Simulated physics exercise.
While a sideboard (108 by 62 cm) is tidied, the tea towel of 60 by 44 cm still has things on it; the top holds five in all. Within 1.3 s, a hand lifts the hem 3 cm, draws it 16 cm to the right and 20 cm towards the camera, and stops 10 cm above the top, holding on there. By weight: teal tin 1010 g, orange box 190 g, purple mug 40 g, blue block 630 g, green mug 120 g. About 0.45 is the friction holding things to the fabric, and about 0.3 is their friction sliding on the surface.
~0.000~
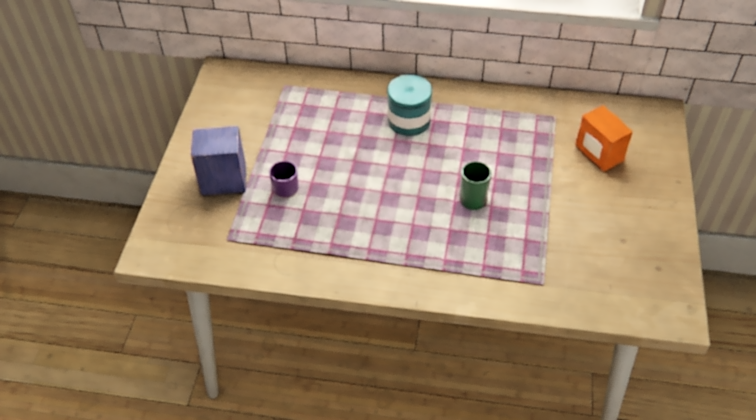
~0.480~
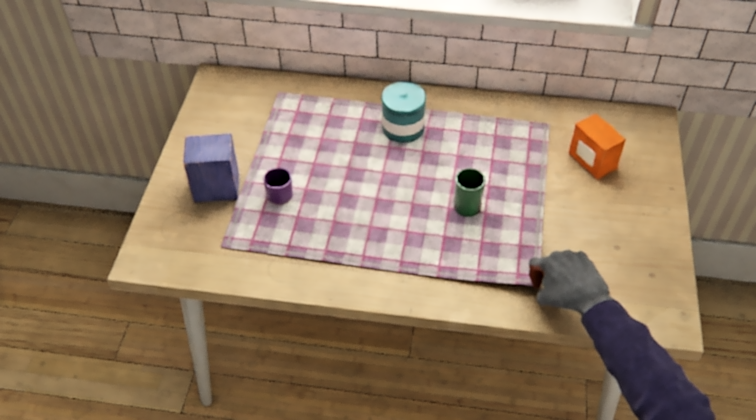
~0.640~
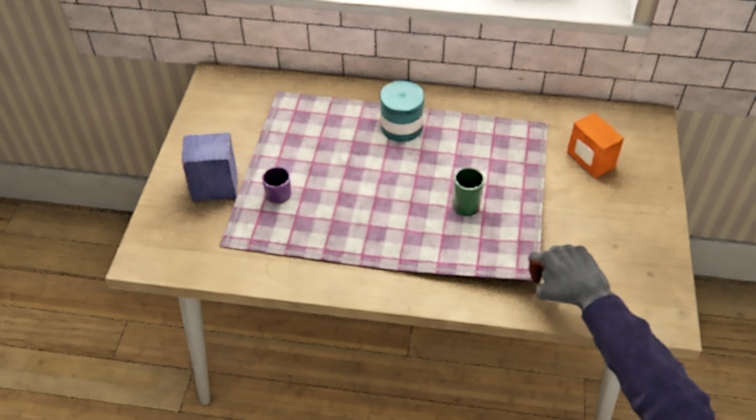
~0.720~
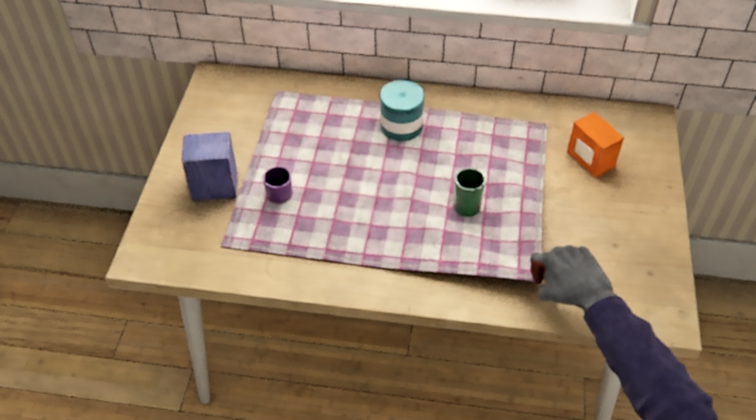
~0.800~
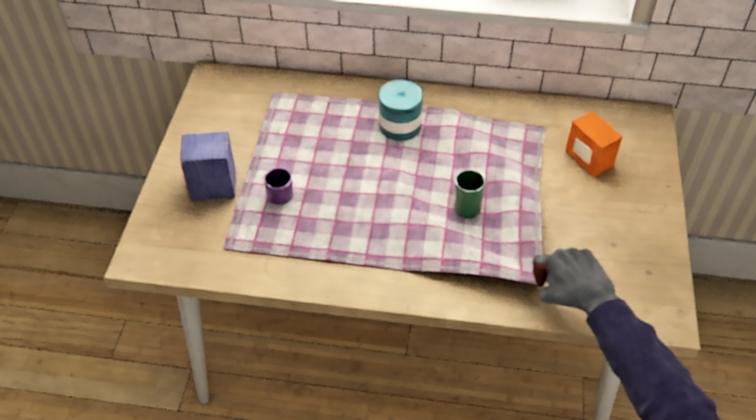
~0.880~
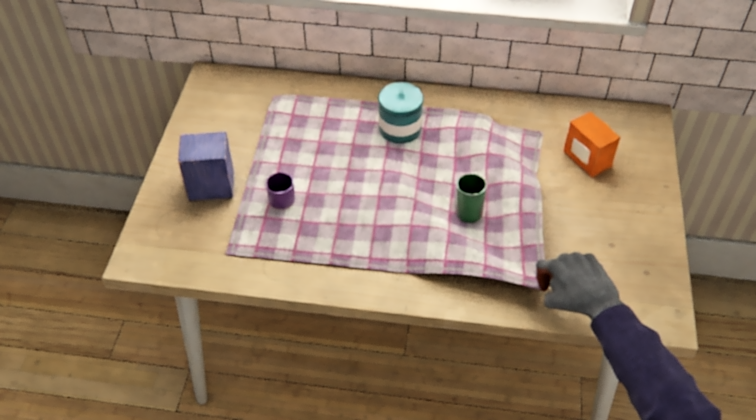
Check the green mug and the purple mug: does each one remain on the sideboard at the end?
In order: I'd bet the green mug never leaves the surface; I'd bet the purple mug never leaves the surface.
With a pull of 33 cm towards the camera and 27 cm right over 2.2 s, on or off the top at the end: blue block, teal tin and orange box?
So the blue block does not fall, the teal tin does not fall, and the orange box does not fall.
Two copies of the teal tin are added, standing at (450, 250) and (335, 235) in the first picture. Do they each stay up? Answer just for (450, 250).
Off the top.
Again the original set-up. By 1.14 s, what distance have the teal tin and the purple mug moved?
Roughly teal tin 10 cm and purple mug 10 cm.
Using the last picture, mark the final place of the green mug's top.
It comes to rest close to (556, 275).
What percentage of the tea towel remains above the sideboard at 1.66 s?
About 80 per cent.
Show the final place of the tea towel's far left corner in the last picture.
Roughly (332, 168).
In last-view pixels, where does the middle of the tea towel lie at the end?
It sits near (467, 269) in pixels.
At 1.1 s, 100 % of the tea towel is still over the top; green mug 10 cm off its start, purple mug 10 cm off its start, teal tin 9 cm off its start.
At 1.4 s, 90 % of the tea towel is still over the top; purple mug 17 cm off its start, green mug 16 cm off its start, teal tin 17 cm off its start.
At 1.7 s, 80 % of the tea towel is still over the top; green mug 25 cm off its start at (544, 268), purple mug 25 cm off its start at (336, 263), teal tin 24 cm off its start at (467, 169).
At 1.9 s, 75 % of the tea towel is still over the top; purple mug 28 cm off its start, green mug 27 cm off its start, teal tin 28 cm off its start.
At 3.5 s, 75 % of the tea towel is still over the top; purple mug 28 cm off its start at (345, 275), green mug 27 cm off its start at (556, 275), teal tin 28 cm off its start at (478, 181).
